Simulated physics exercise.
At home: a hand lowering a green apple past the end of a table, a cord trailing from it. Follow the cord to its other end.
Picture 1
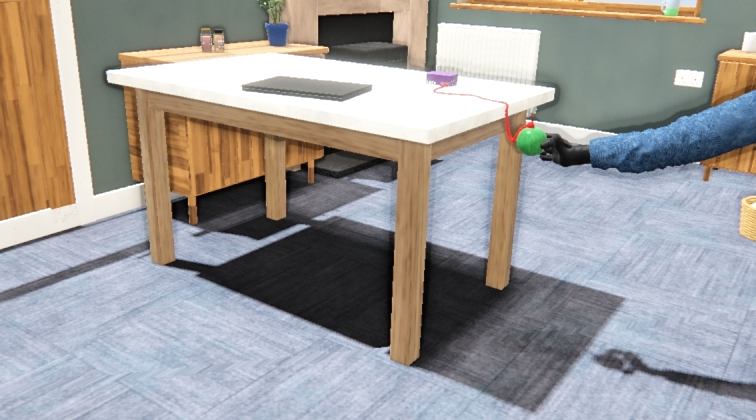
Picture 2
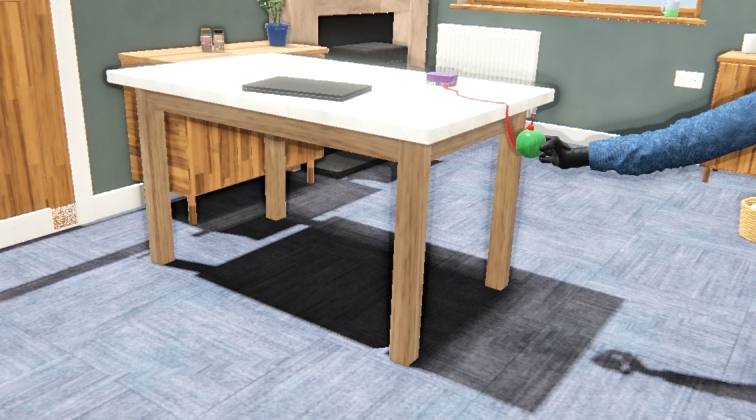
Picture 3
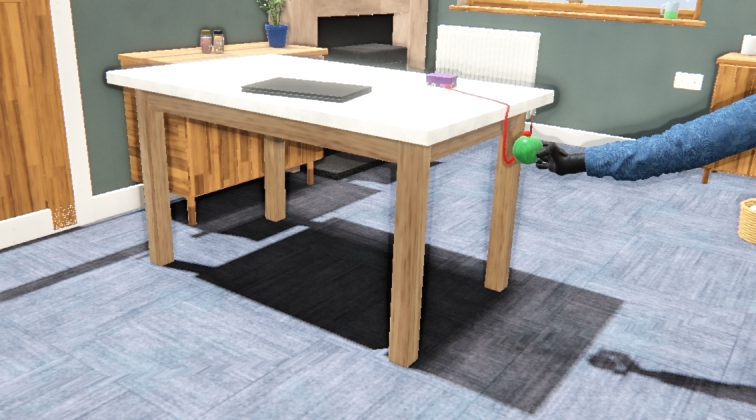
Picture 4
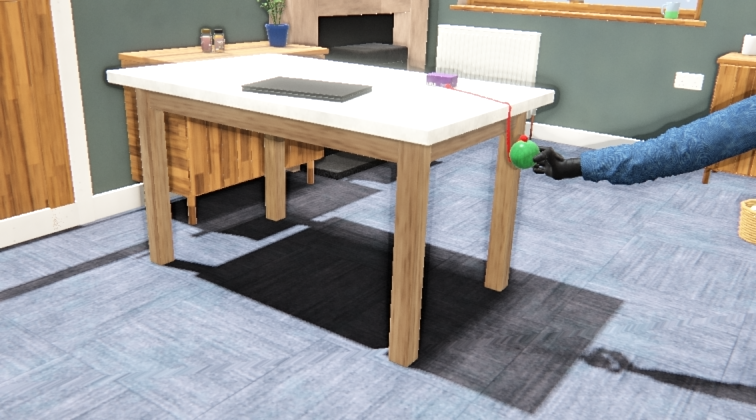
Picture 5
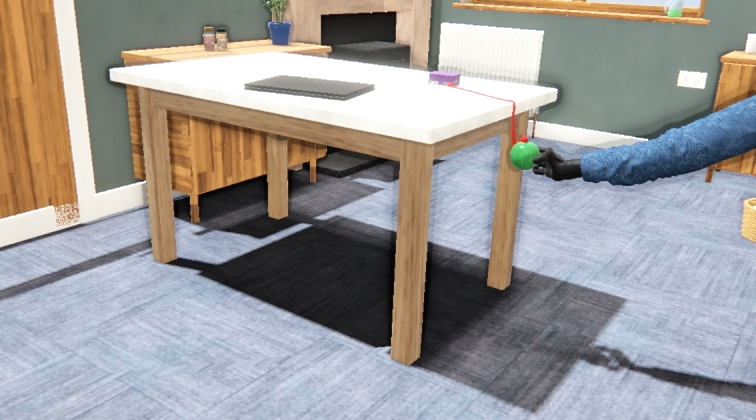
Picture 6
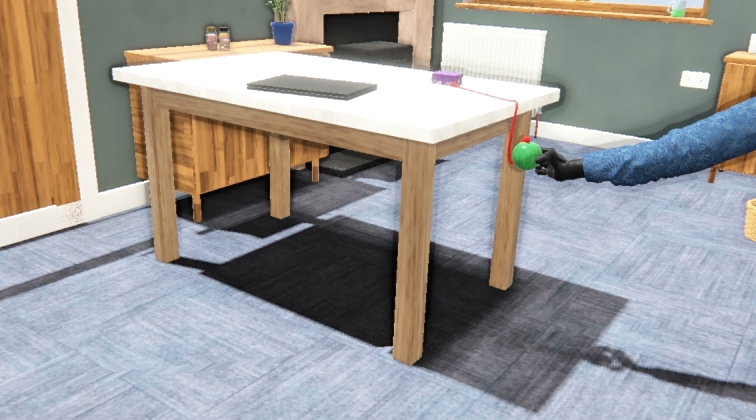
A green apple tied by red cord to a purple box lowers slightly in a gloved hand.
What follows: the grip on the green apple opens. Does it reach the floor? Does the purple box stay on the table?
In the end the green apple lands on the floor, the purple box follows it down.
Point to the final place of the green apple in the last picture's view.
Close to (532, 342).
Then, 0.52 s later than the last view, apple on the floor near (506, 324); laptop as before; box down on the floor.
Then, 0.88 s later than the last view, apple on the floor near (514, 328); laptop as before; box down on the floor.
Finally, apple on the floor near (533, 342); laptop as before; box down on the floor. The green apple drops all the way and the purple box is dragged off.
